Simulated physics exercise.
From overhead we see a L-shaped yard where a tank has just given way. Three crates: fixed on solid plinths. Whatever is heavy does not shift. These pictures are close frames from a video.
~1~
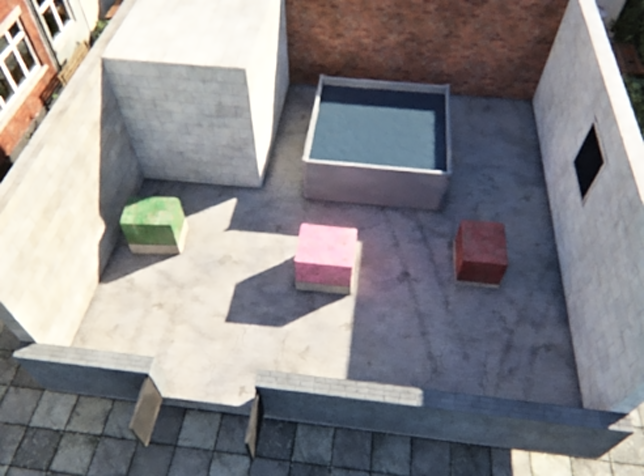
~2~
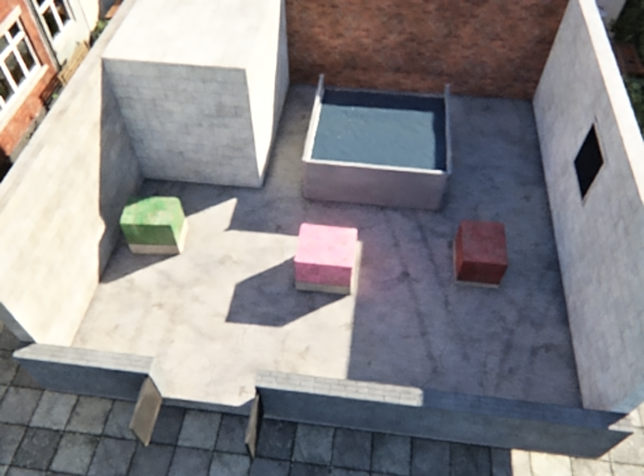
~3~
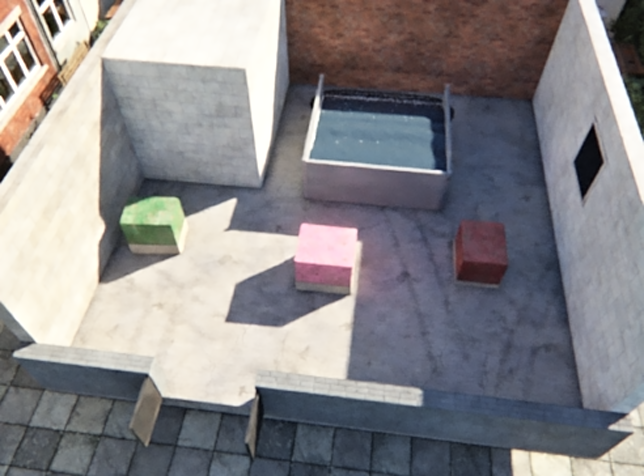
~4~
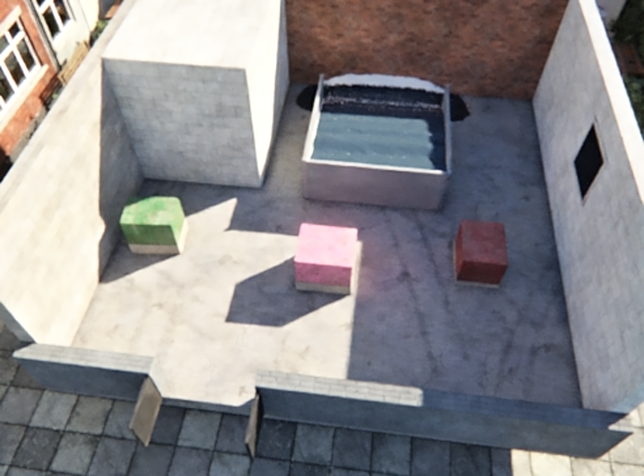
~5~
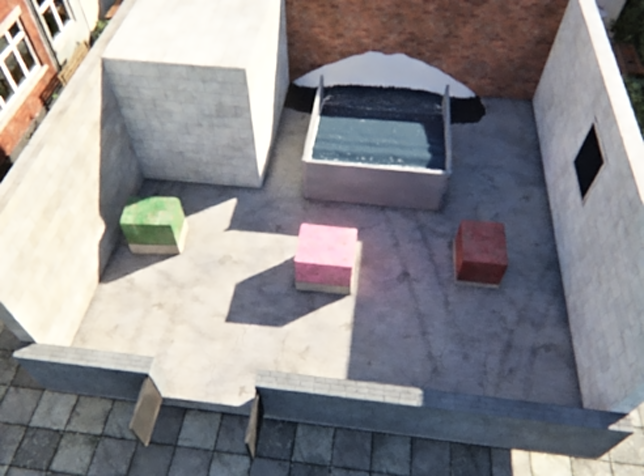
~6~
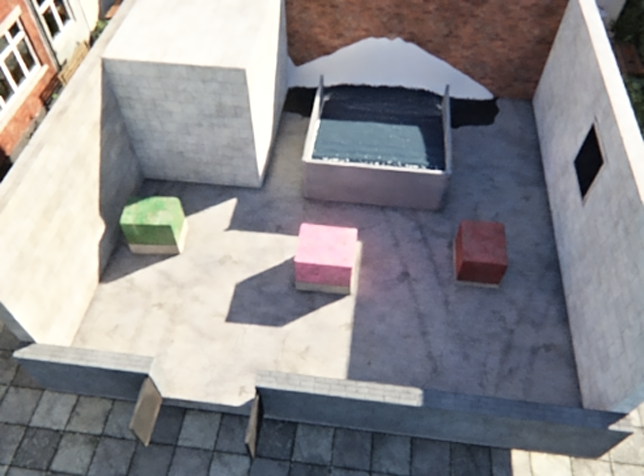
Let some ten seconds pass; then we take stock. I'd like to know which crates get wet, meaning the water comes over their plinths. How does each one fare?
The red crate does get wet. The green crate does not get wet. The pink crate does not get wet.
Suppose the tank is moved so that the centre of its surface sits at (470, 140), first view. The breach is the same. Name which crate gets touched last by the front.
One in green.
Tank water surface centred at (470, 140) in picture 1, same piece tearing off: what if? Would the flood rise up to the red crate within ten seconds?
In short: Red crate takes water.
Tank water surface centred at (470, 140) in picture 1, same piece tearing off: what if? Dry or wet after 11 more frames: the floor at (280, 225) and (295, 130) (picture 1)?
The first spot is not reached and the second is inundated.
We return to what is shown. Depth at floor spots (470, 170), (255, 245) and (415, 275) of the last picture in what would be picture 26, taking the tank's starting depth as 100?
About 4, 10, 2 %.
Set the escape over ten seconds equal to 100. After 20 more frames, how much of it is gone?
By my reckoning, 15 %.
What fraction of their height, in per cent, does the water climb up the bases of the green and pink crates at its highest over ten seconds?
70 and 70 per cent, in that order.
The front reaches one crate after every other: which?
It would be the green crate.
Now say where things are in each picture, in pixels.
Still water in the open tank at (380, 125), in the first picture.
Water pours out on the open tank's far side and has run to a hidden place, in the second picture.
The front is at a hidden place, out from the gap on the open tank's far side, in the third picture.
The front is at (454, 95), out from the gap on the open tank's far side, in the fourth picture.
The front is at (477, 96), out from the gap on the open tank's far side, in the fifth picture.
The front is at (494, 97), out from the gap on the open tank's far side, in the sixth picture.
A moment on, water covers 15 % of the floor; the red crate not reached, the green crate not reached, the pink crate not reached.
Next, water covers 30 % of the floor; the red crate not reached, the green crate not reached, the pink crate water round its plinth.
Then, water covers 65 % of the floor; the red crate water round its plinth, the green crate not reached, the pink crate water round its plinth.
Later, water covers 90 % of the floor; the red crate water round its plinth, the green crate water round its plinth, the pink crate water round its plinth.
In the end, water covers 100 % of the floor; the red crate was topped, the green crate stayed above the water, the pink crate stayed above the water.
